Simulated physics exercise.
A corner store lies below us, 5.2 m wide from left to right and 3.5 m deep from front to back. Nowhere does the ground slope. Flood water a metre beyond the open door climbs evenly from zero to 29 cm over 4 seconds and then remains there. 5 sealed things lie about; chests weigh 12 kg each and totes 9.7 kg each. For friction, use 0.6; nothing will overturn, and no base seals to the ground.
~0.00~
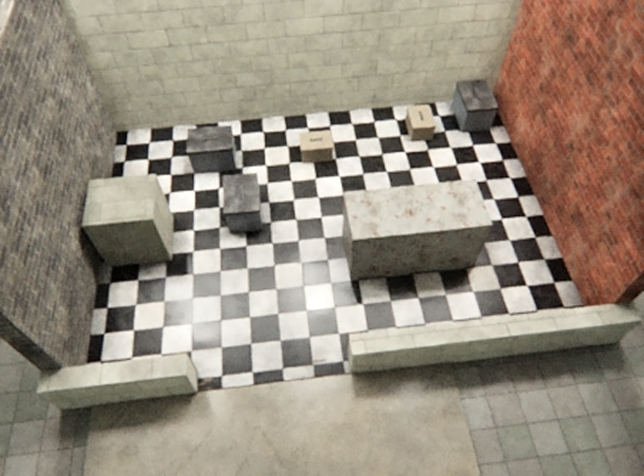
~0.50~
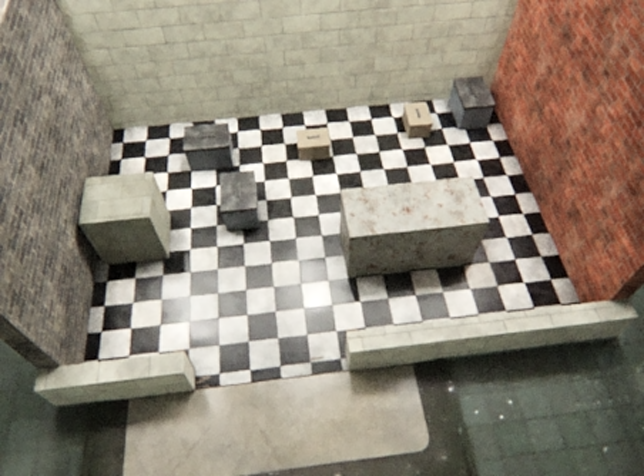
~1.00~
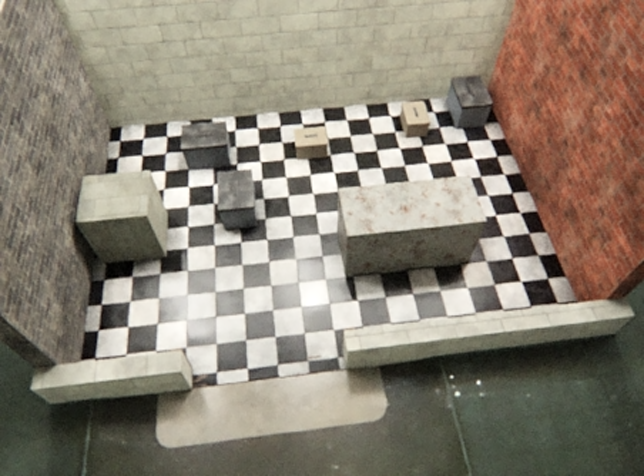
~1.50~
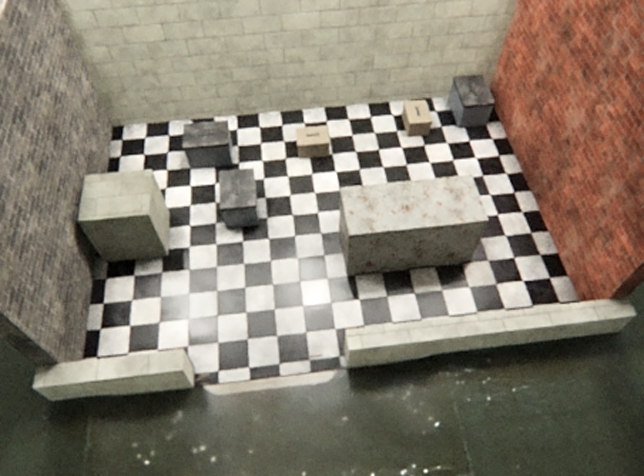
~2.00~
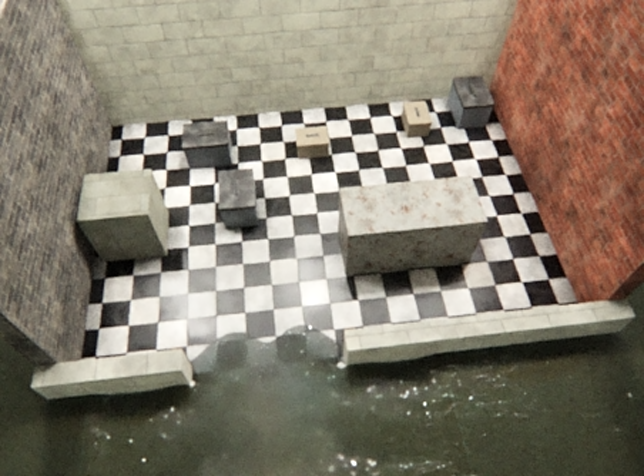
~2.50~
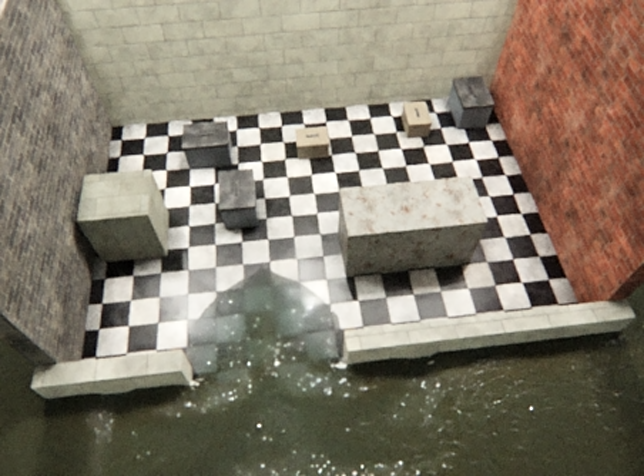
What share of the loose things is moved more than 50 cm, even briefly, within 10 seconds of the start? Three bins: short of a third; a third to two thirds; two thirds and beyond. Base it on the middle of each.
It's going to be two in three or more, I reckon.
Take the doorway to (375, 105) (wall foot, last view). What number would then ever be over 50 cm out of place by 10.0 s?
The answer then is 4.
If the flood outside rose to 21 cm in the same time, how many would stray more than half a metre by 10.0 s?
The answer would then be 5.
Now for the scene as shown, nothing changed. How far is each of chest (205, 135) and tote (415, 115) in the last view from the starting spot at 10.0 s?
Respectively 30 and 250 centimetres.
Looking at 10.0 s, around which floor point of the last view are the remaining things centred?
Roughly at (427, 231).
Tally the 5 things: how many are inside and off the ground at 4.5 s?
By my count, 0.
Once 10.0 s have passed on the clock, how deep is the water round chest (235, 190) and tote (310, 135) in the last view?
15 and 9 cm.
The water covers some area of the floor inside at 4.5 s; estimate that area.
Flooded: Near 9.0 m2.
After 3.5 s 0 of 5 are over 50 cm from their spots; 0 afloat.
After 4.5 s 1 of 5 are over 50 cm from their spots; 0 afloat.
After 7.0 s 4 of 5 are over 50 cm from their spots; 3 afloat.
After 10.0 s 4 of 5 are over 50 cm from their spots, and 5 have been at some point; 5 afloat.
